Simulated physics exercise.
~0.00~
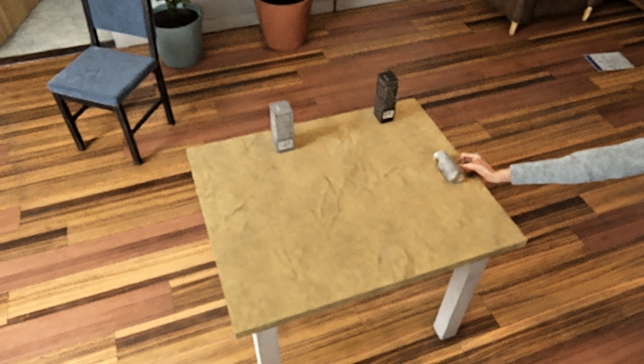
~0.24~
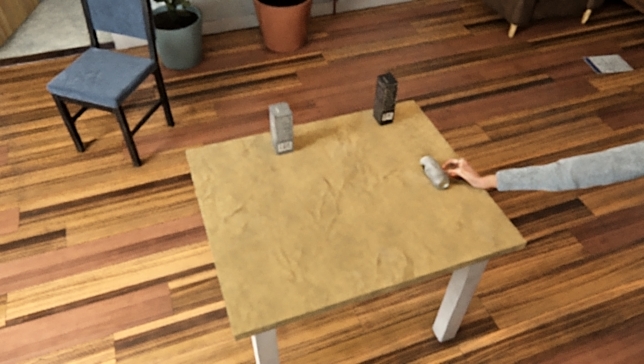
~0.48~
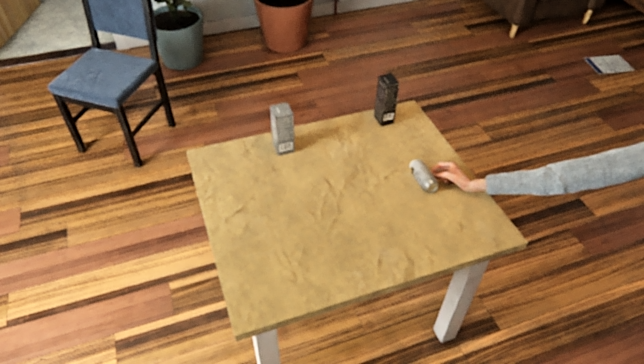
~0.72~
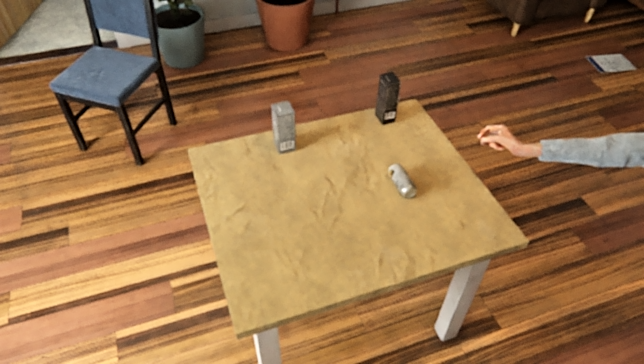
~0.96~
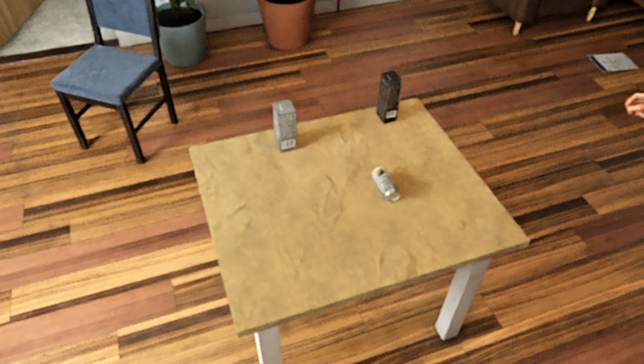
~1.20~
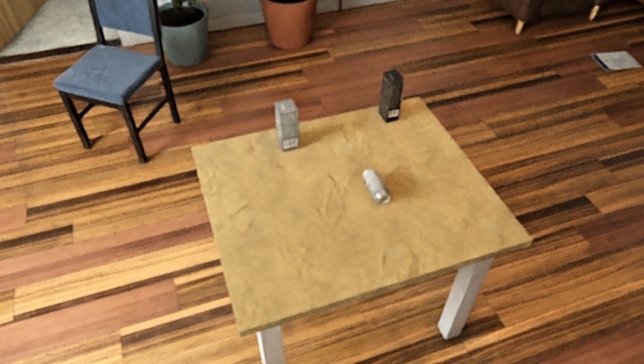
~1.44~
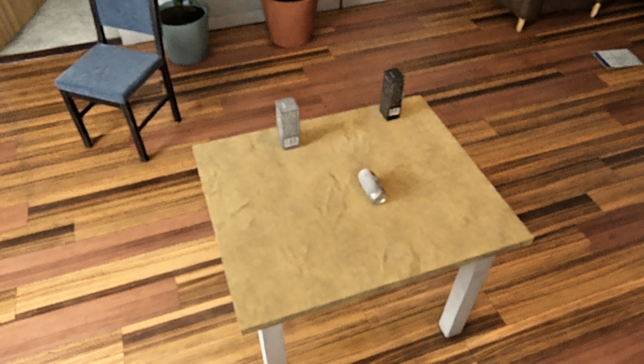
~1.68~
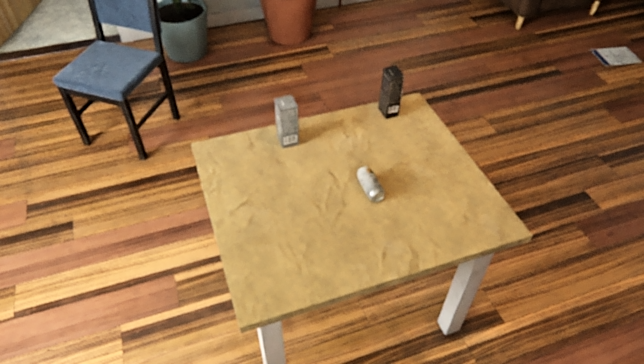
The clip opens on a tan table standing on a wooden floor, with a grey carton and a black carton upright near its far edge and a chair behind. A hand reaching in from the right holds a white can lying on its side near the table's right edge and moves it left. The hand then lets go and draws back out of view while the can keeps rolling left across the tabletop. The can slows as it nears the middle, covering less and less ground. It comes to rest there on its side, still on the table, with both cartons standing where they began.
